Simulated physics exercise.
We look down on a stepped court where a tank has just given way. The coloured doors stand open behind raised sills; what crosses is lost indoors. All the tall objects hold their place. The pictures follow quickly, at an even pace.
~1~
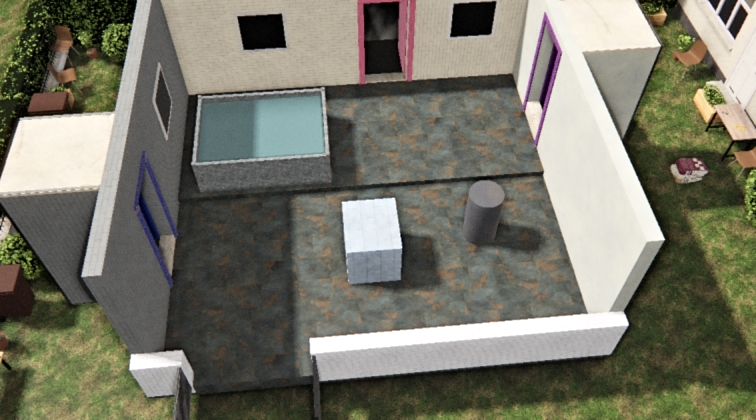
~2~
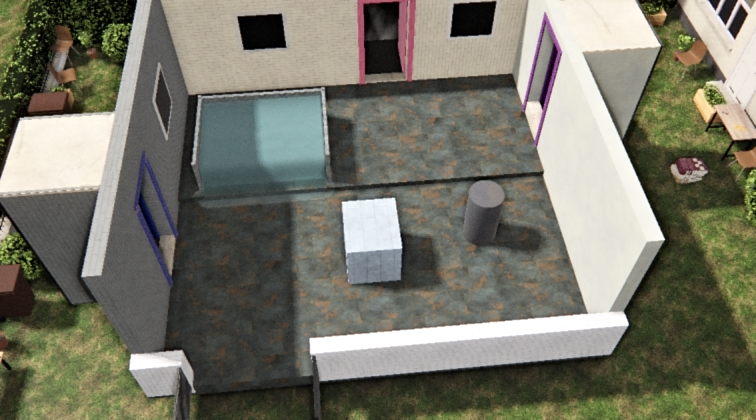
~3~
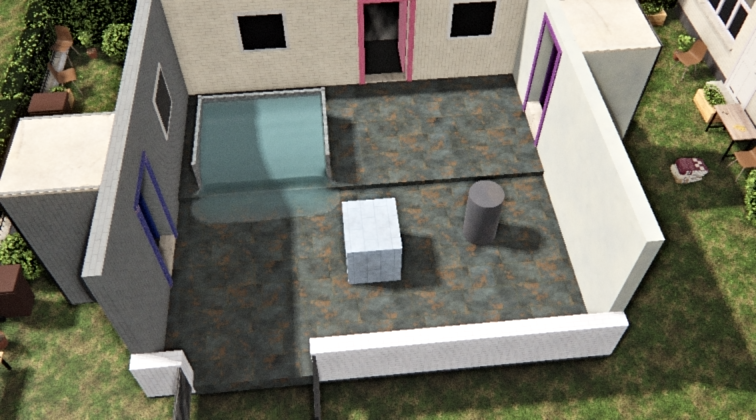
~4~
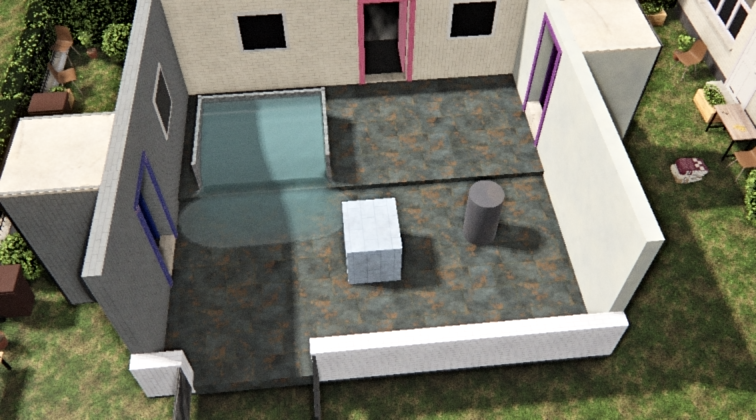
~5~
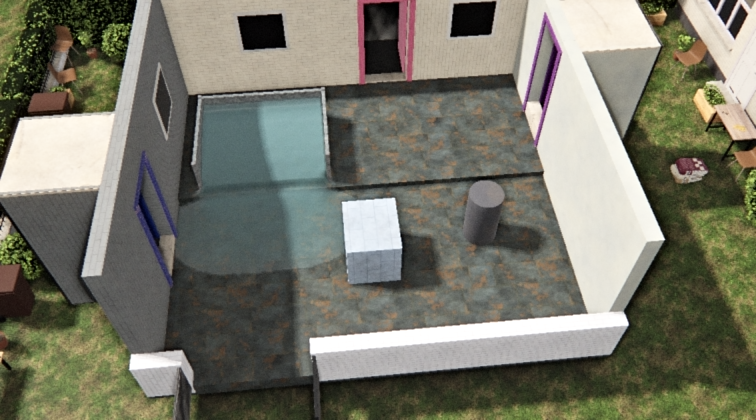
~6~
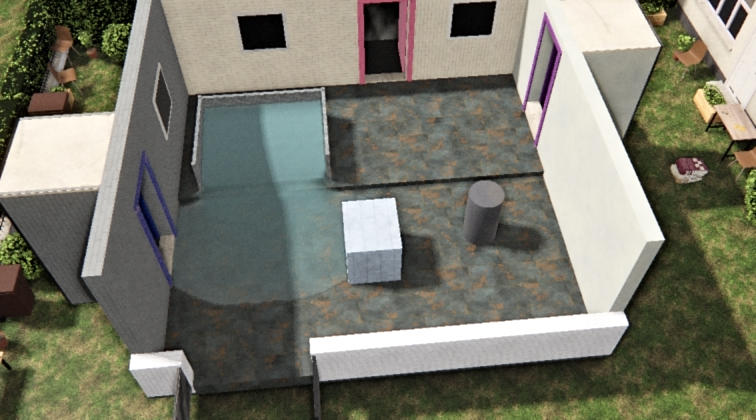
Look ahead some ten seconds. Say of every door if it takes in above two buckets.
One by one: The purple door holds within the limit; the blue door holds within the limit; the pink door holds within the limit.
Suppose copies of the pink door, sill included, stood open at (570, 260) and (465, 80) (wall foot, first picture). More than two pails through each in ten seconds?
As listed: Goes over, keeps below it.
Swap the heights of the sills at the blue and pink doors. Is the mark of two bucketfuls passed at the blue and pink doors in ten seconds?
One by one: Blue door passes that mark; pink door stays under.
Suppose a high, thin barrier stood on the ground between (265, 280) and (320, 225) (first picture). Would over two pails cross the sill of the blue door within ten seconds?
Then: Blue is over.
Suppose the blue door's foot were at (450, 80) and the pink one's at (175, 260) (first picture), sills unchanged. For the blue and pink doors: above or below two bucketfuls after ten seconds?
One by one: The blue door takes less; the pink door lets more in.
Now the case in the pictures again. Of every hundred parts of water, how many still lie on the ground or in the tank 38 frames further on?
Near 48 in a hundred.
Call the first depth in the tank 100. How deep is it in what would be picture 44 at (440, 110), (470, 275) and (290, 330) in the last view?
In turn 0, 4 and 12 in a hundred.
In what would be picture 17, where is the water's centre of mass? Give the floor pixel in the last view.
I would point to (272, 246).
A moment on, water covers 35 % of the floor; the purple door not reached, the blue door wet at the sill, nothing in, the pink door not reached.
Next, water covers 40 % of the floor; the purple door not reached, the blue door under two buckets in, the pink door not reached.
Then, water covers 50 % of the floor; the purple door not reached, the blue door under two buckets in, the pink door not reached.
Later, water covers 60 % of the floor; the purple door not reached, the blue door under two buckets in, the pink door not reached.
In the end, water covers 60 % of the floor; the purple door not reached, the blue door under two buckets in, the pink door not reached.
